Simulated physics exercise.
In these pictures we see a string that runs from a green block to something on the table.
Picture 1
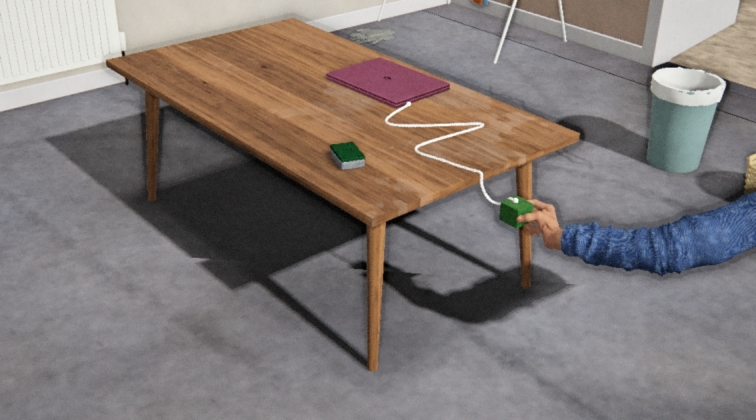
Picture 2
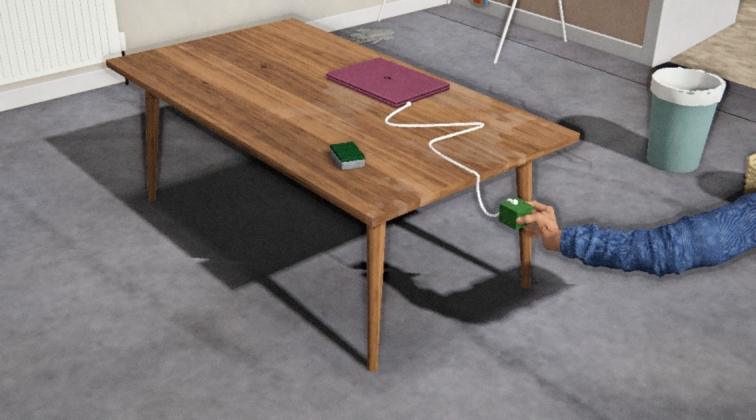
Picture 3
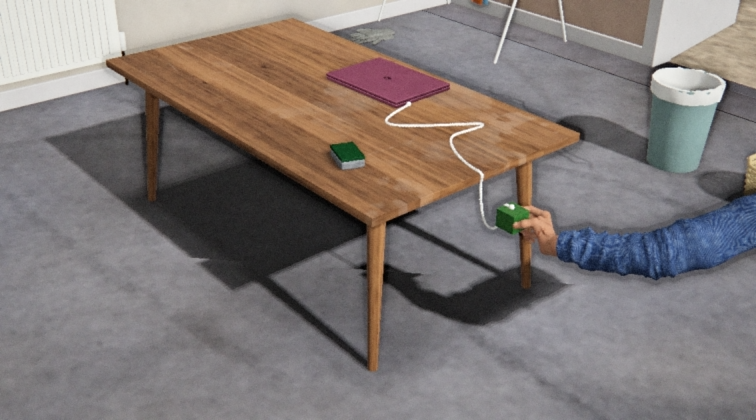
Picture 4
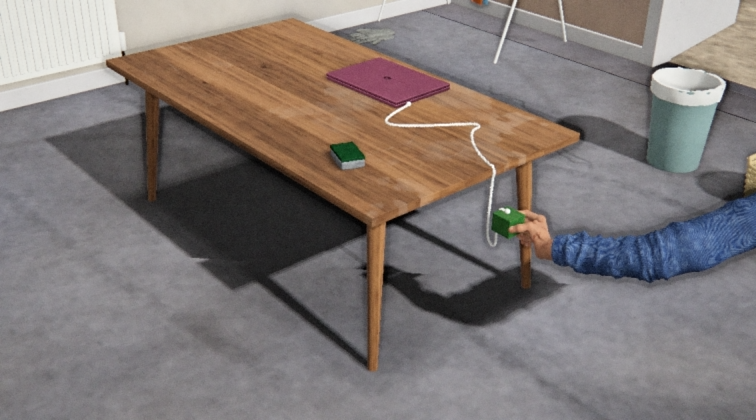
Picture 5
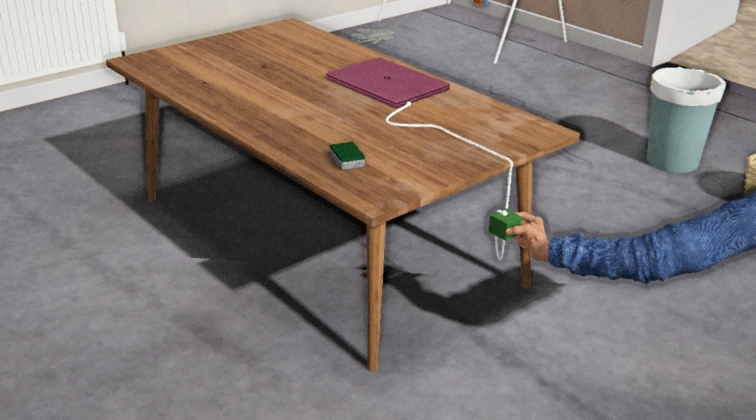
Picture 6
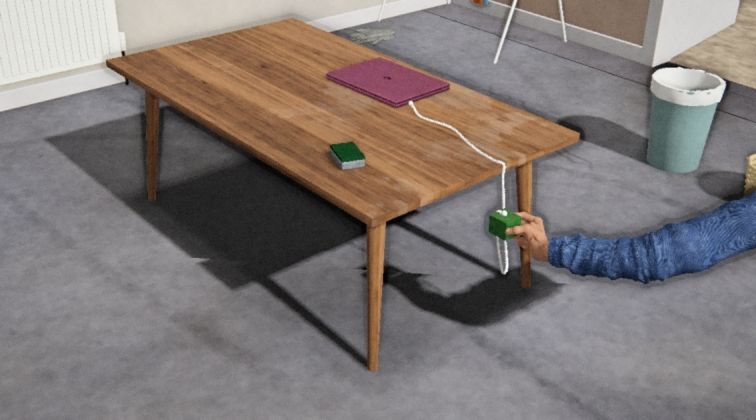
The footage shows a hand holding a green block tied by white string to a pink laptop on a wooden table; the block lowers slightly while the string slips over the edge, forming a hanging loop, and the laptop stays still.
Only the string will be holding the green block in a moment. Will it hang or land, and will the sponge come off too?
The green block goes all the way down; the sponge stays put.
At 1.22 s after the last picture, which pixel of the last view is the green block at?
Position at that instant: (506, 345).
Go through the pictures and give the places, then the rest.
In the first picture, green block (516, 212); pink laptop (388, 78); sponge (347, 150).
In the second picture, green block (516, 214).
In the third picture, green block (512, 218).
In the fourth picture, green block (508, 222); string through (422, 126) (472, 141).
In the fifth picture, green block (505, 224); string through (425, 125) (500, 156).
In the sixth picture, green block (505, 225); pink laptop (388, 78); sponge (347, 150); string tied to the laptop, with much slack.
Then, 0.40 s on from there, block on the floor near (502, 344); laptop in place; sponge in place.
Then, 1.22 s on from there, block on the floor near (506, 345); laptop in place; sponge in place.
In the end, block on the floor near (506, 345); laptop in place; sponge in place. The green block reaches the floor and the sponge remains where it stands.
